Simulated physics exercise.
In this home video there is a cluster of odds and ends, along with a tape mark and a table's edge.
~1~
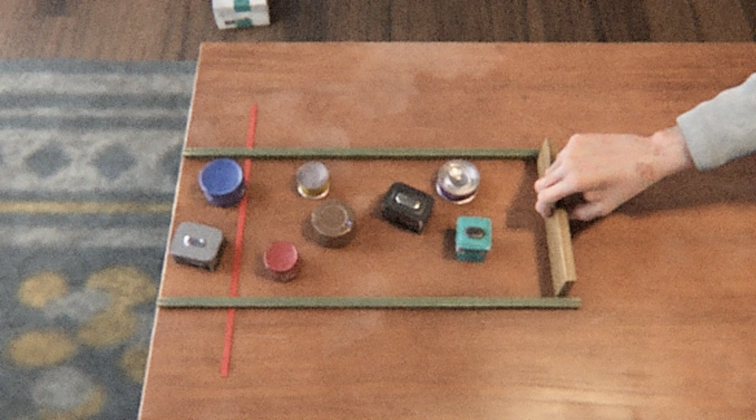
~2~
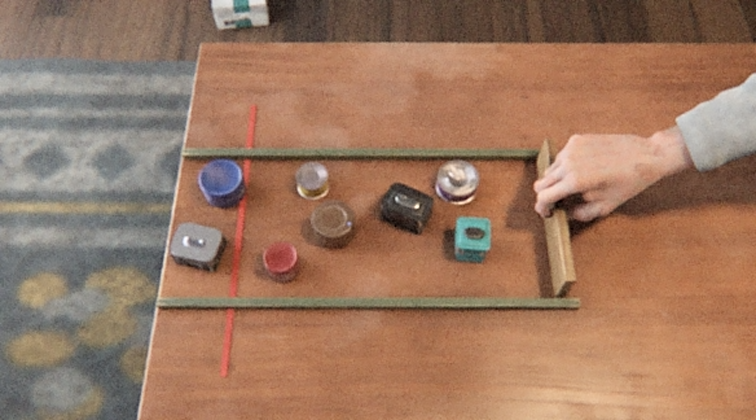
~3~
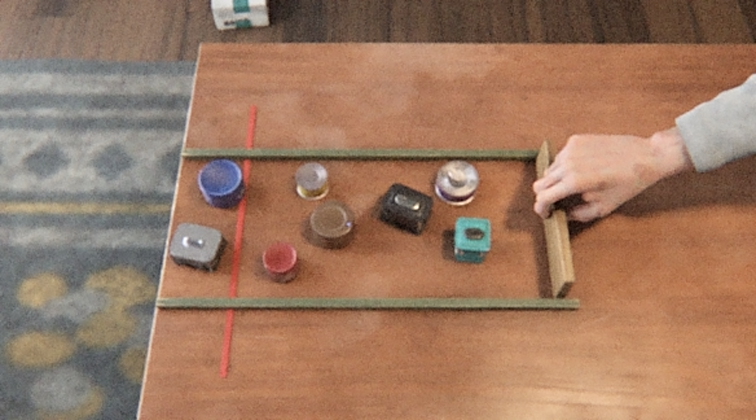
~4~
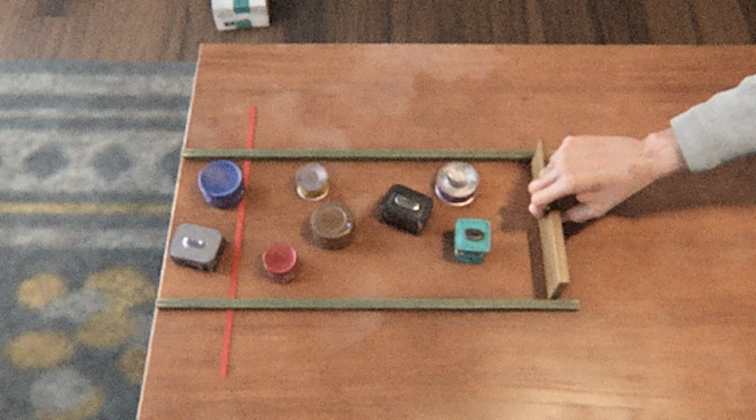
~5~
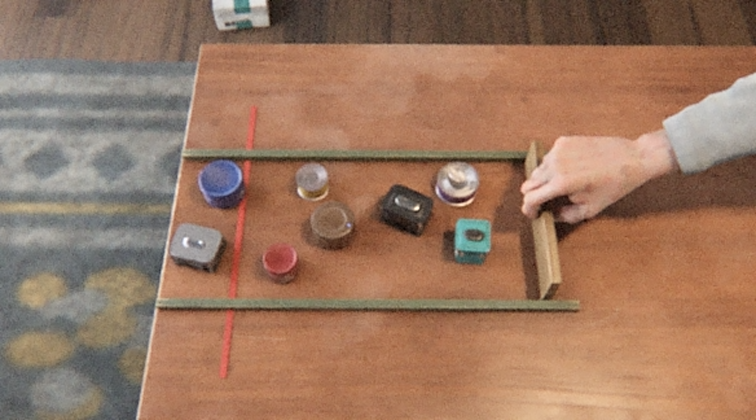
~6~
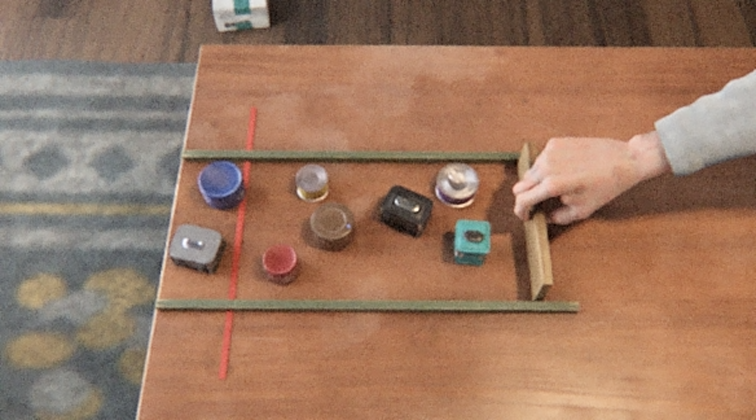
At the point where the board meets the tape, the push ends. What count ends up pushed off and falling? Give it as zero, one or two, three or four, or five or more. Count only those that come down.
The count that falls is one or two.
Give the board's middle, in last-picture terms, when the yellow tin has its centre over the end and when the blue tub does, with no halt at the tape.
For the yellow tin at (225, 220), for the blue tub at (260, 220).
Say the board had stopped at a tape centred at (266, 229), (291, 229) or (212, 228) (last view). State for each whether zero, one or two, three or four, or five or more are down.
Falls: None at all; none; either three or four.
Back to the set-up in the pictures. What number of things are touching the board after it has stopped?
The answer is 4.
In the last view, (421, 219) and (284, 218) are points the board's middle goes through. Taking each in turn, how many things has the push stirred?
The number moved is 3 and then 8.
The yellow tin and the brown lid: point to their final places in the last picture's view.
Final centres, first then second: (189, 182), (185, 230).
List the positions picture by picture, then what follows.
The first frame shows grey case (199, 247); blue tub (224, 183); red tub (283, 262); board (555, 216); tape (241, 226).
The second frame shows blue tub (223, 184); turquoise case (472, 240).
The third frame shows red tub (282, 263); purple pot (457, 183).
The fourth frame shows grey case (198, 248); brown lid (333, 225).
The fifth frame shows blue tub (223, 185); board (542, 218).
The sixth frame shows grey case (198, 249); blue tub (223, 186); red tub (281, 265); board (534, 219); tape (239, 228).
A little later, none off yet; grey case at rest near (198, 249); blue tub at rest near (223, 186); red tub at rest near (281, 265).
Next, none off yet; grey case moving near (190, 251); blue tub shifted a little near (202, 187); red tub shifted about its own width near (253, 275).
When it is over, the number that fall off is one or two; down, blue tub and grey case.
